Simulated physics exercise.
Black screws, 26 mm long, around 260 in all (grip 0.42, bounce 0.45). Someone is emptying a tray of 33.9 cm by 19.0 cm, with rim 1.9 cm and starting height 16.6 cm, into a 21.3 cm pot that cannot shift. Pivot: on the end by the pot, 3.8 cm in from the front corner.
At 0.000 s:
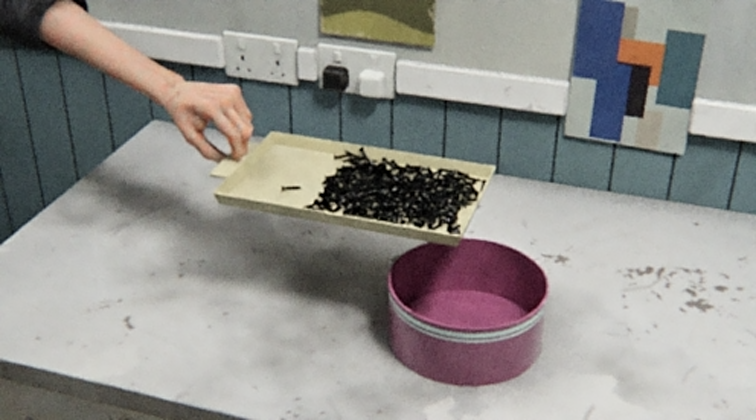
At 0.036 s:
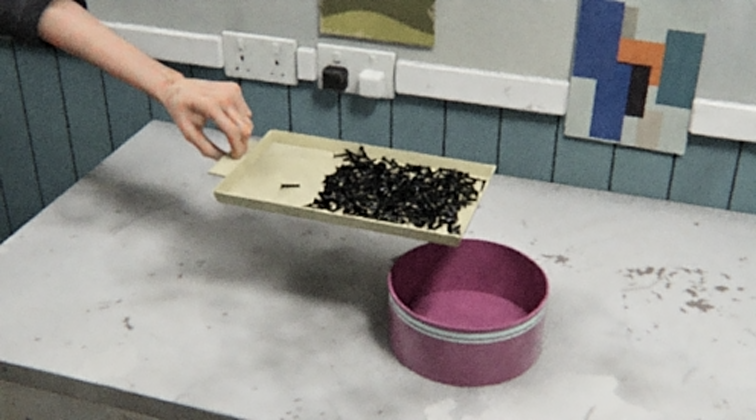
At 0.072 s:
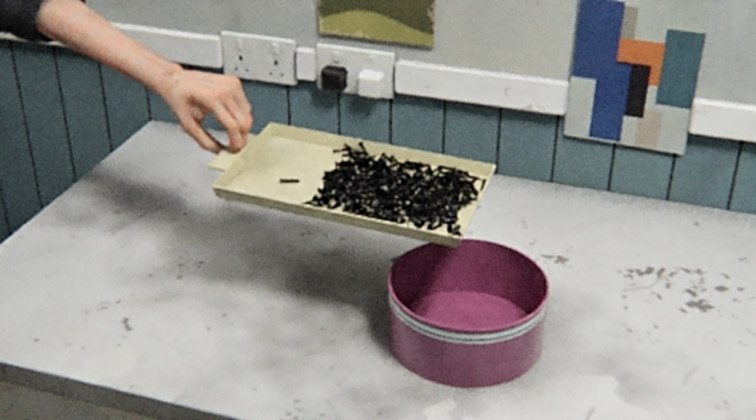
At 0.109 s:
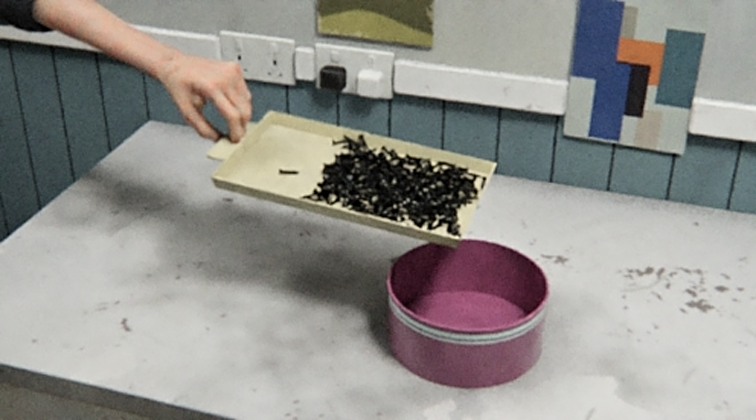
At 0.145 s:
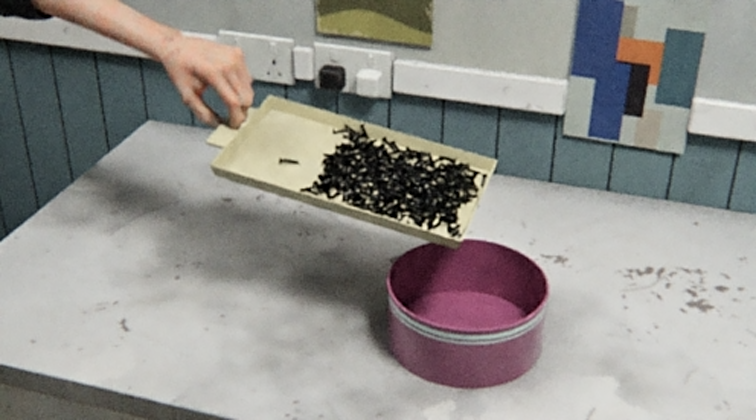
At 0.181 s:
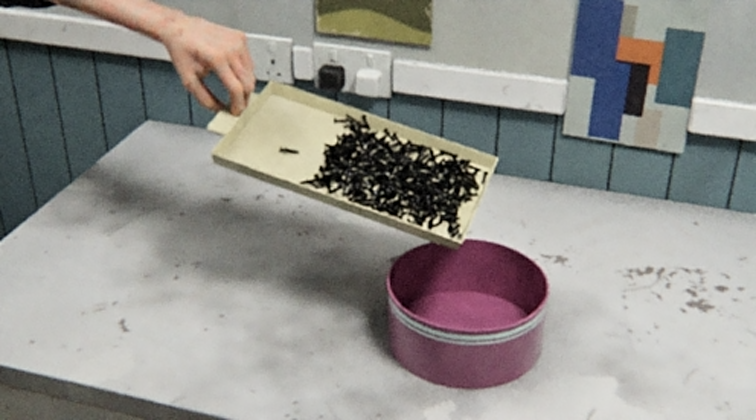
Shallow cream tray of black screws tilting gradually as a hand lifts its left end beside a pink pot on a table.
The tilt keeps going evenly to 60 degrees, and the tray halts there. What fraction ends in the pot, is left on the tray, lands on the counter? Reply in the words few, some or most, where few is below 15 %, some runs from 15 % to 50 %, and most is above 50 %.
Shares - pot: Most; tray: Some; counter: Few.
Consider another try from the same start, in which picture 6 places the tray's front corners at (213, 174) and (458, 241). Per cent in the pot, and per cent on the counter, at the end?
The pot gets 65 and the counter 10.
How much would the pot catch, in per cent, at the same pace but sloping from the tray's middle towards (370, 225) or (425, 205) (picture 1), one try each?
I'd put it at about 50 per cent for the first tilt and about 50 per cent for the second.
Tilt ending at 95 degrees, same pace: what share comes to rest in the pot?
It would land at about 95 percent.
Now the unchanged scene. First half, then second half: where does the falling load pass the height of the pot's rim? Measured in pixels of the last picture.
Roughly (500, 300) to begin with, later roughly (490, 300).
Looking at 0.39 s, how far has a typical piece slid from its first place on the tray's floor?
About 1 cm.
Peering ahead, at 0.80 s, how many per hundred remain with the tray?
Roughly 50 percent of the load, I'd say.
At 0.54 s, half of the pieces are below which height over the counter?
I'd say near 24 cm.
Then, at 0.39 s, tilt 37 degrees; the tray holds 100 %, the pot 0 %.
After 0.54 s, tilt 54 degrees; the tray holds 100 %, the pot 0 %.
After 0.80 s, tilt 60 degrees; the tray holds 50 %, the pot 15 %.
By 1.8 s all is still; pot 75 %, tray 25 %, counter 0 %.
